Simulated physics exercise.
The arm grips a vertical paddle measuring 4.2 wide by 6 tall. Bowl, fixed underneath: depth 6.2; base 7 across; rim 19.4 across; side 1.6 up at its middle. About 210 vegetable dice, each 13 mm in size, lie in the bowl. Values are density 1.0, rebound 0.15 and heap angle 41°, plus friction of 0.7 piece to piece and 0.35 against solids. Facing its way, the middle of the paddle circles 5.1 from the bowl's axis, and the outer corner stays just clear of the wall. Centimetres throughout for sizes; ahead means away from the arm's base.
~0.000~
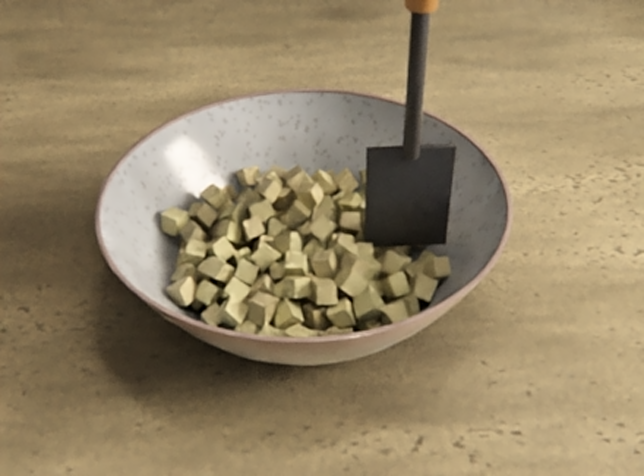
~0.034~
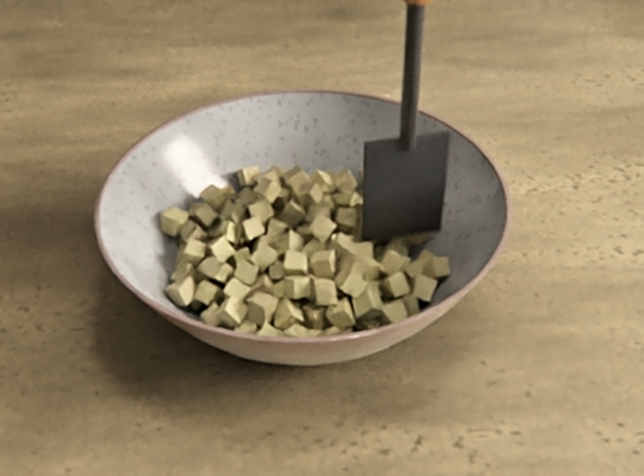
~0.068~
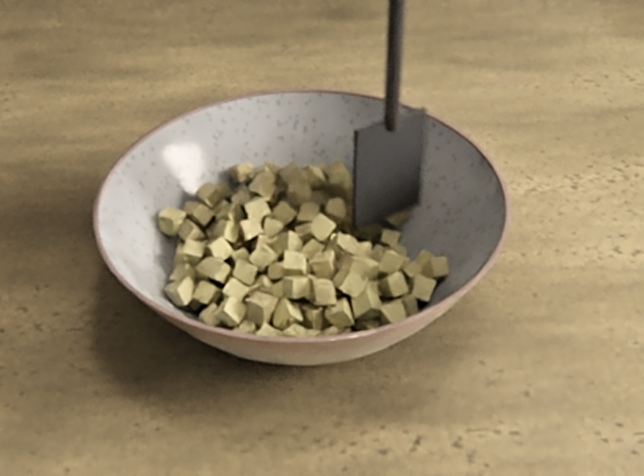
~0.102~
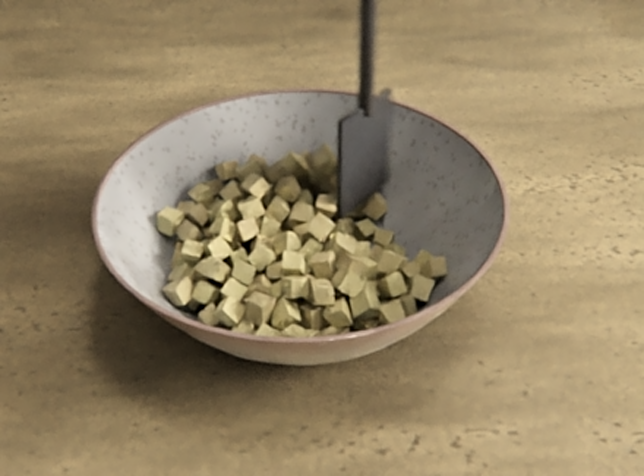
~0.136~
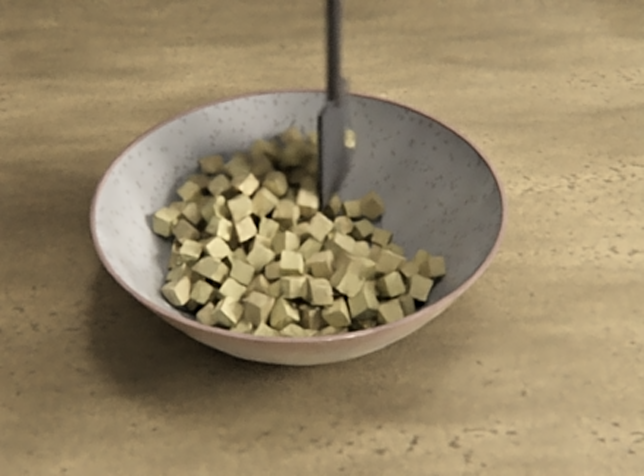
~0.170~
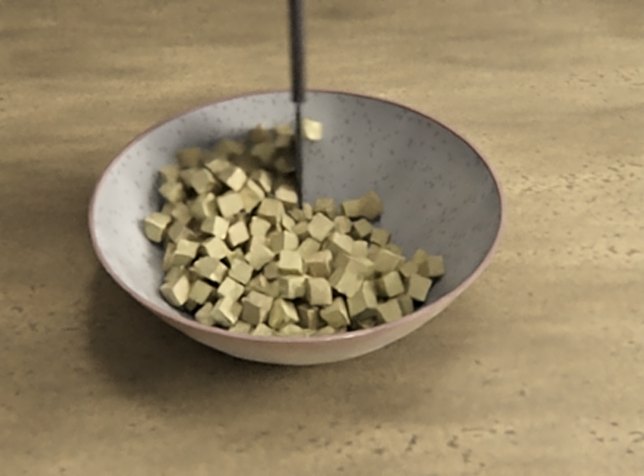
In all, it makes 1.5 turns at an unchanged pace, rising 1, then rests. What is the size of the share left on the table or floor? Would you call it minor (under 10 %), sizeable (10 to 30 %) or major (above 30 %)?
I would call it sizeable.
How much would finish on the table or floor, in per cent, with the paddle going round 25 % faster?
Estimate: Near 30 in a hundred.
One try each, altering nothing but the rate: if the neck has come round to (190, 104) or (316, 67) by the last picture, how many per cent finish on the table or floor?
Around 50 and 20 percent, in that order.
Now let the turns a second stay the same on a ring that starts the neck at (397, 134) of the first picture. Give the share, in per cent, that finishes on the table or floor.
Close to 20 in a hundred.
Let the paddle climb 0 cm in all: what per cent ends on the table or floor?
Around 25 %.
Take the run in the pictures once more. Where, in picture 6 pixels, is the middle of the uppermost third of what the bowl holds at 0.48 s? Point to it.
About (350, 298) in the last picture.
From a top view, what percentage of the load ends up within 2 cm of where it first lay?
Result: Close to 20 per cent of the load.
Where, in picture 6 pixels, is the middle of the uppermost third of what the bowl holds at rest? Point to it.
Roughly at pixel (213, 278).
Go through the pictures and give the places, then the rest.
The first picture shows paddle neck at (413, 119), 0° round; upper third of the load around (297, 250), from x 175 to 435, top at y 175; 208 in the bowl.
The second picture shows paddle neck at (409, 110), 8° round; upper third of the load around (296, 250), from x 175 to 435, top at y 175.
The third picture shows paddle neck at (393, 92), 28° round; upper third of the load around (294, 245), from x 170 to 435, top at y 170.
The fourth picture shows paddle neck at (366, 78), 47° round; upper third of the load around (289, 221), from x 170 to 435, top at y 155.
The fifth picture shows paddle neck at (334, 69), 67° round; upper third of the load around (263, 211), from x 165 to 435, top at y 140.
The sixth picture shows paddle neck at (298, 65), 86° round; upper third of the load around (243, 203), from x 160 to 430, top at y 130; 208 in the bowl.
By 0.48 s, 263° round, highest piece 8 above the table; 192 in the bowl, 11 on the table or floor, 5 in flight or on the tool.
By 0.78 s, 80° round, highest piece 8 above the table; 181 in the bowl, 23 on the table or floor, 4 in flight or on the tool.
By 1.14 s, 180° round, highest piece 7 above the table; 177 in the bowl, 31 on the table or floor.
By 1.84 s, 180° round, highest piece 7 above the table; 177 in the bowl, 31 on the table or floor.
Final count, 177 in the bowl, 31 on the table or floor. That is 15 % on the table or floor.
